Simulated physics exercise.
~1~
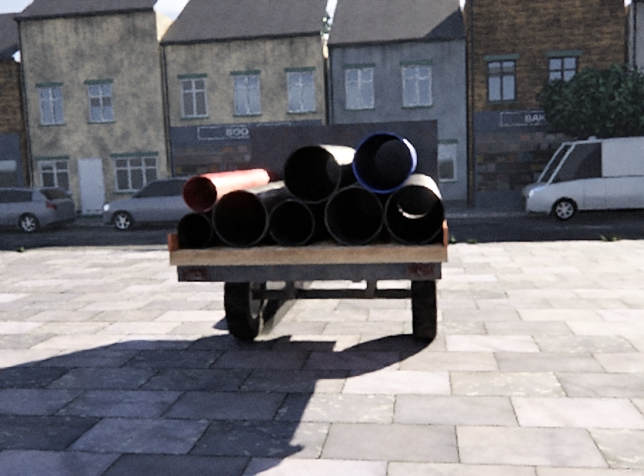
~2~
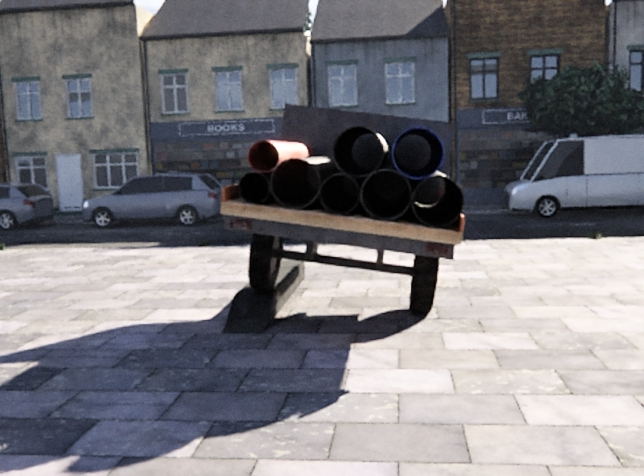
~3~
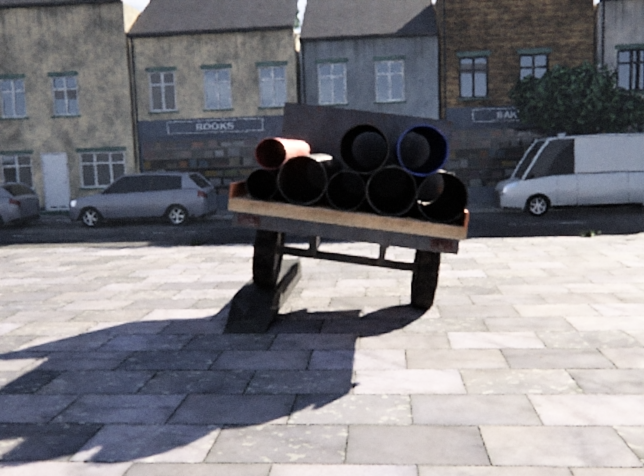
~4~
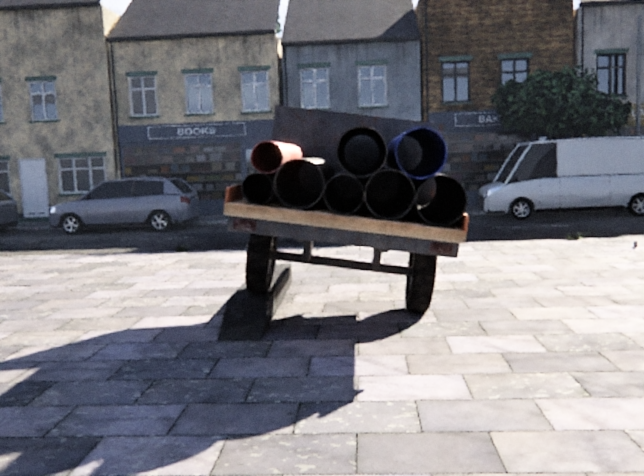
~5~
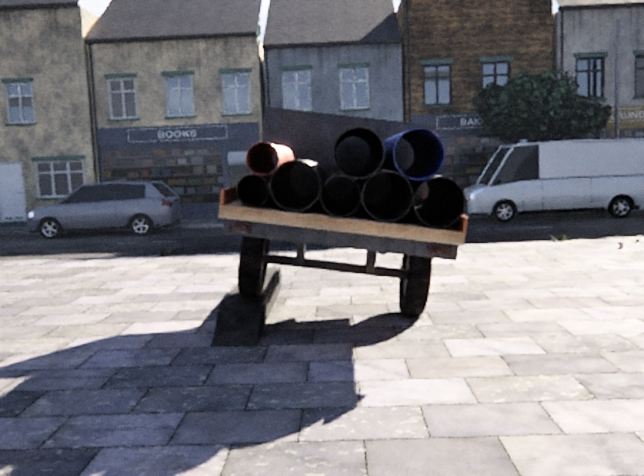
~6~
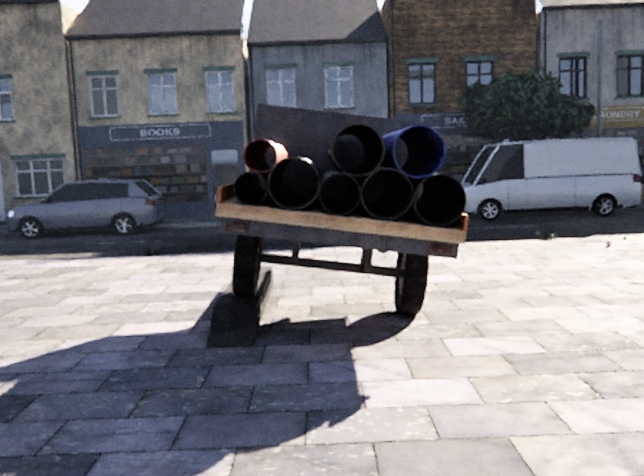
A flat trailer stacked with dark pipes, plus a red one and a blue one, tipped down to the right as its left wheel climbed onto a raised slab. The load shifted slightly, then the trailer stayed tilted with every pipe still aboard.
